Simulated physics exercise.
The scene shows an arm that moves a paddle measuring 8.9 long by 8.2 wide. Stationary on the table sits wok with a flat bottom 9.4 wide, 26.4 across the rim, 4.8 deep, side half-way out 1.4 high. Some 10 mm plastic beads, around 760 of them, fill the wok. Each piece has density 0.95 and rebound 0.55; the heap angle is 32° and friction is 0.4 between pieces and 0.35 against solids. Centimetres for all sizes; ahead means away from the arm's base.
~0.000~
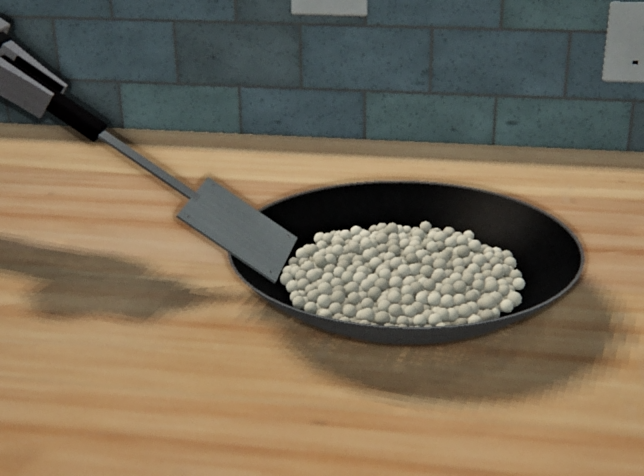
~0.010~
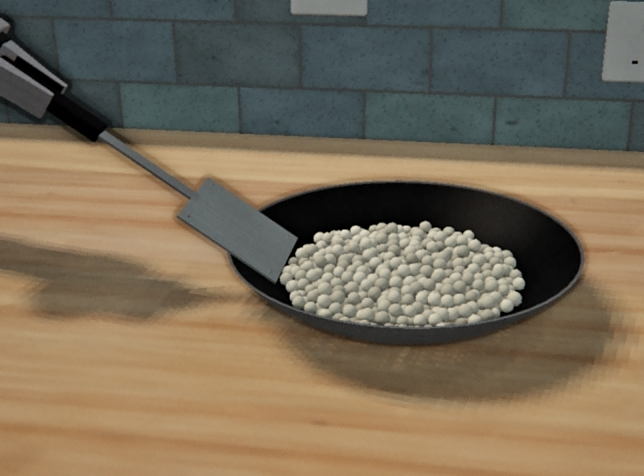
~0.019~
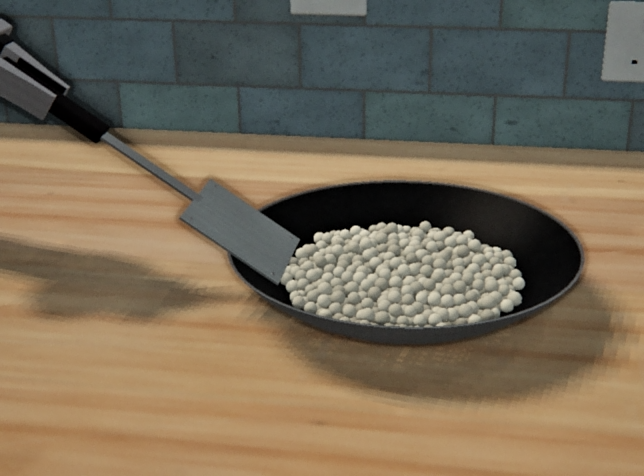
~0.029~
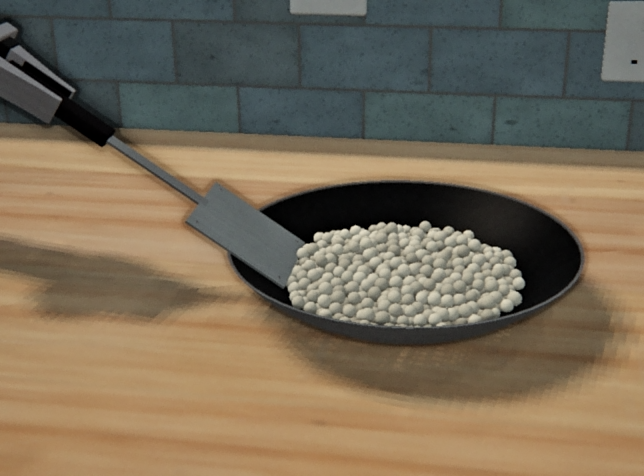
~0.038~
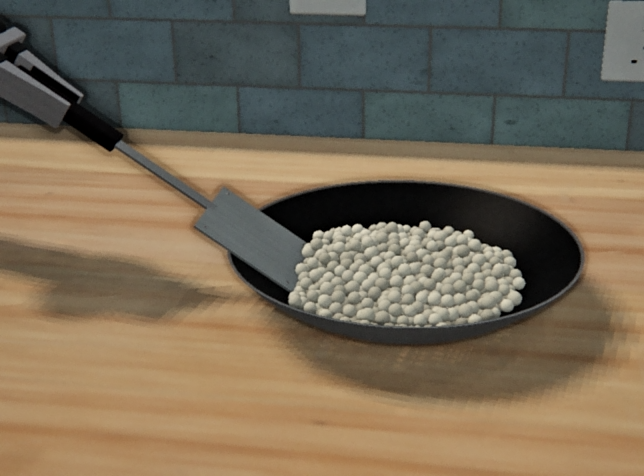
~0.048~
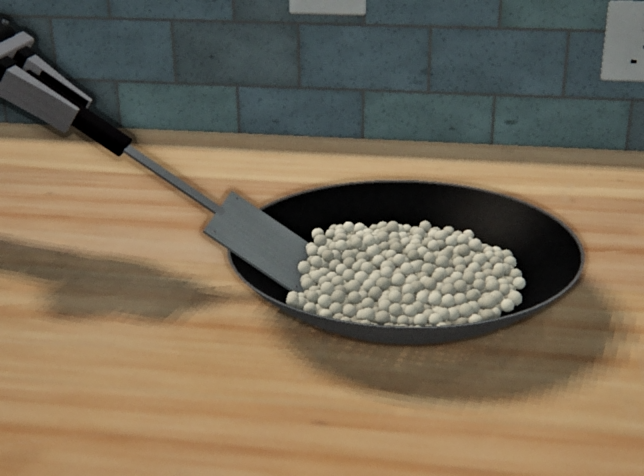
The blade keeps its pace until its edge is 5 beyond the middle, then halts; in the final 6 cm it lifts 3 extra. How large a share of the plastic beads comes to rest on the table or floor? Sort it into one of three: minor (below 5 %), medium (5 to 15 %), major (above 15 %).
Minor, below 5 %.
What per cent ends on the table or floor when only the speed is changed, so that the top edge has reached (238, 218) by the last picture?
That share would be some 20 percent.
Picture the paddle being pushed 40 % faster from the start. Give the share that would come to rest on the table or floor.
I'd expect near 10 per cent.
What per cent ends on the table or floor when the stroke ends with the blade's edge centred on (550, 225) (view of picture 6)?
Close to 35 per cent finishes on the table or floor.
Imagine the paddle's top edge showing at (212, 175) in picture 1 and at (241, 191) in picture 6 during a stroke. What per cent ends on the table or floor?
I'd put it at roughly 5 per cent.
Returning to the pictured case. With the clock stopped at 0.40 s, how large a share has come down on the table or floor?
About 0 per cent.
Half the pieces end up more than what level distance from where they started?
The value is roughly 4 cm.
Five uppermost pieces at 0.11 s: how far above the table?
Height: Approx. 5 cm.
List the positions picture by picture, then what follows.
The first picture shows paddle top edge at (193, 196), sloping 34°; upper third of the load around (405, 265), from x 285 to 520, top at y 225; 760 in the wok.
The second picture shows paddle top edge at (193, 196), sloping 34°; upper third of the load around (405, 265), from x 285 to 520, top at y 225.
The third picture shows paddle top edge at (195, 198), sloping 34°; upper third of the load around (405, 265), from x 285 to 520, top at y 225.
The fourth picture shows paddle top edge at (201, 201), sloping 34°; upper third of the load around (405, 265), from x 290 to 520, top at y 225.
The fifth picture shows paddle top edge at (209, 206), sloping 34°; upper third of the load around (403, 264), from x 295 to 520, top at y 225.
The sixth picture shows paddle top edge at (218, 210), sloping 34°; upper third of the load around (403, 262), from x 295 to 520, top at y 225; 760 in the wok.
After 0.11 s, sloping 34°, highest piece 5 above the table; 760 in the wok.
After 0.17 s, sloping 34°, highest piece 5 above the table; 760 in the wok.
After 0.40 s, sloping 34°, highest piece 7 above the table; 751 in the wok, 7 on the table or floor, 2 on the blade or in flight.
After 1.45 s, sloping 34°, highest piece 7 above the table; 750 in the wok, 10 on the table or floor.
At rest, 750 in the wok, 10 on the table or floor. That is 1 % on the table or floor.
